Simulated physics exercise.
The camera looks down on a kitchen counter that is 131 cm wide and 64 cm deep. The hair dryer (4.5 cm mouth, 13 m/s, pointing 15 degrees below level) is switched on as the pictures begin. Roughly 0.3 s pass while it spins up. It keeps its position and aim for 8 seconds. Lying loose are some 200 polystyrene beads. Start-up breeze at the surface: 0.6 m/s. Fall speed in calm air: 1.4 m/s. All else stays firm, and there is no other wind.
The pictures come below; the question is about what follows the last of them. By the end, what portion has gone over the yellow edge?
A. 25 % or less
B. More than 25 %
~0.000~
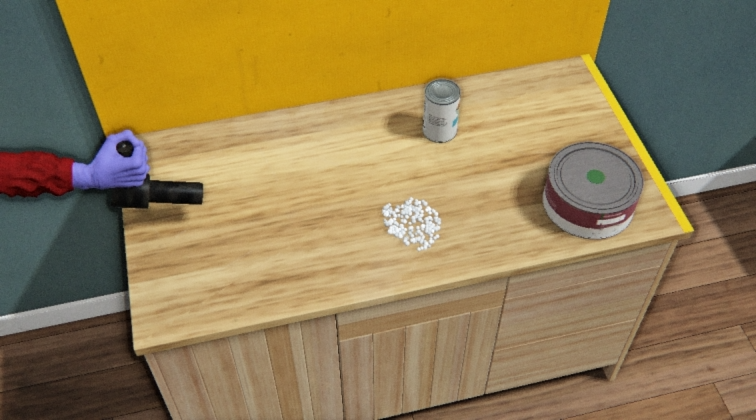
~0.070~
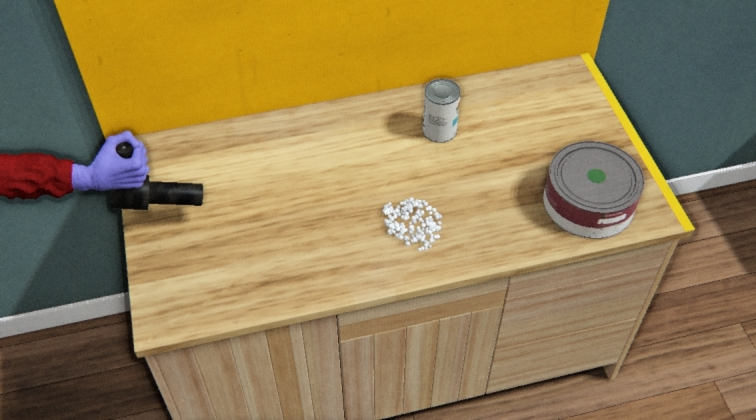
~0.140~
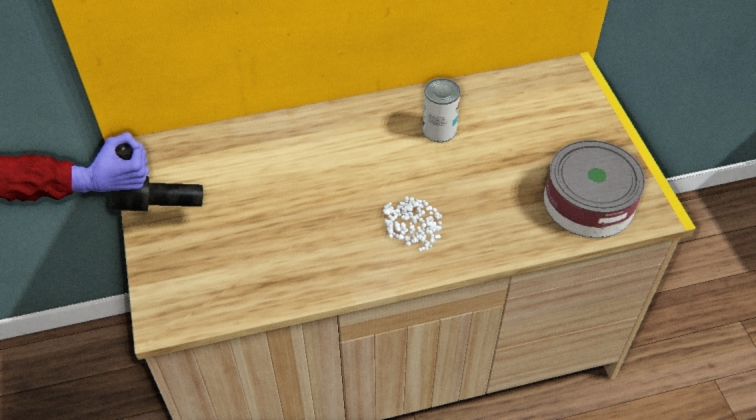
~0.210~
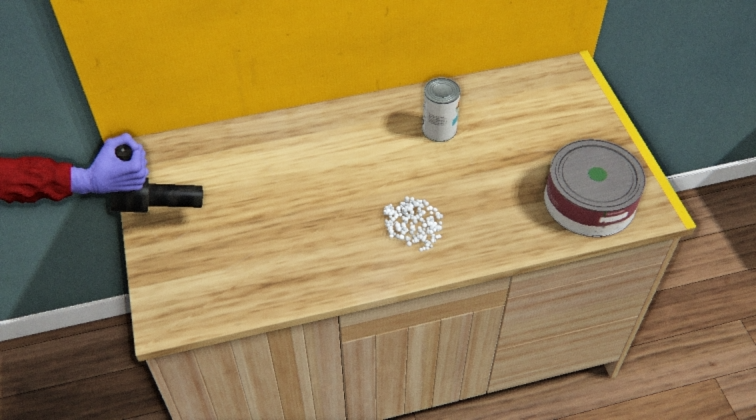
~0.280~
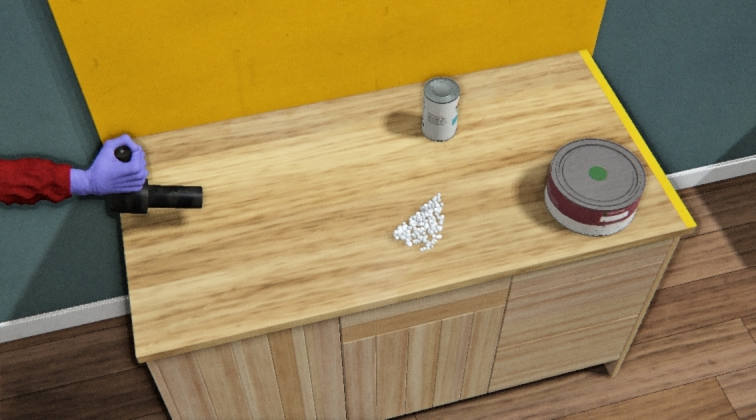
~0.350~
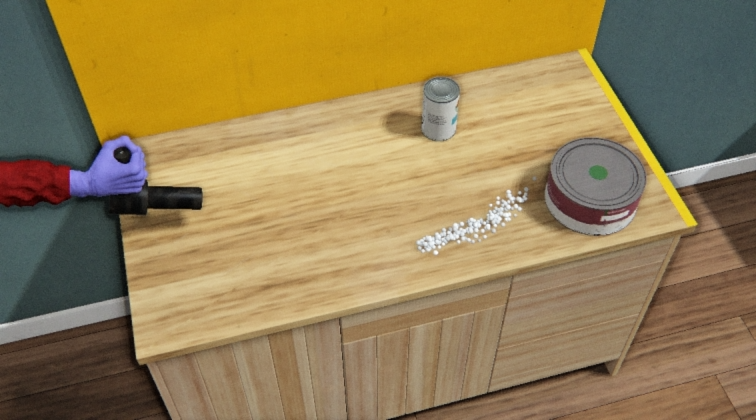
25 % or less (A).
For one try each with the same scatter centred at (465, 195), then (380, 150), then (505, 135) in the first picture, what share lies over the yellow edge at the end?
60 %, 90 %, 100 %.
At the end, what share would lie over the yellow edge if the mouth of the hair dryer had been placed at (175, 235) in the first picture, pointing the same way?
Near 50 per cent.
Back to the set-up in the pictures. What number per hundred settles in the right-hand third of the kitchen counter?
It comes out near 0 in a hundred.
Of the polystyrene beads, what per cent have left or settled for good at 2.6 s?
Near 100 %.
After 1.6 s, 3 % are over the yellow edge; 100 % have settled or left.
After 2.6 s, 3 % are over the yellow edge; 100 % have settled or left.
After 4.4 s, 3 % are over the yellow edge; 100 % have settled or left.
After 8.0 s, at the end, 3 % are over the yellow edge.
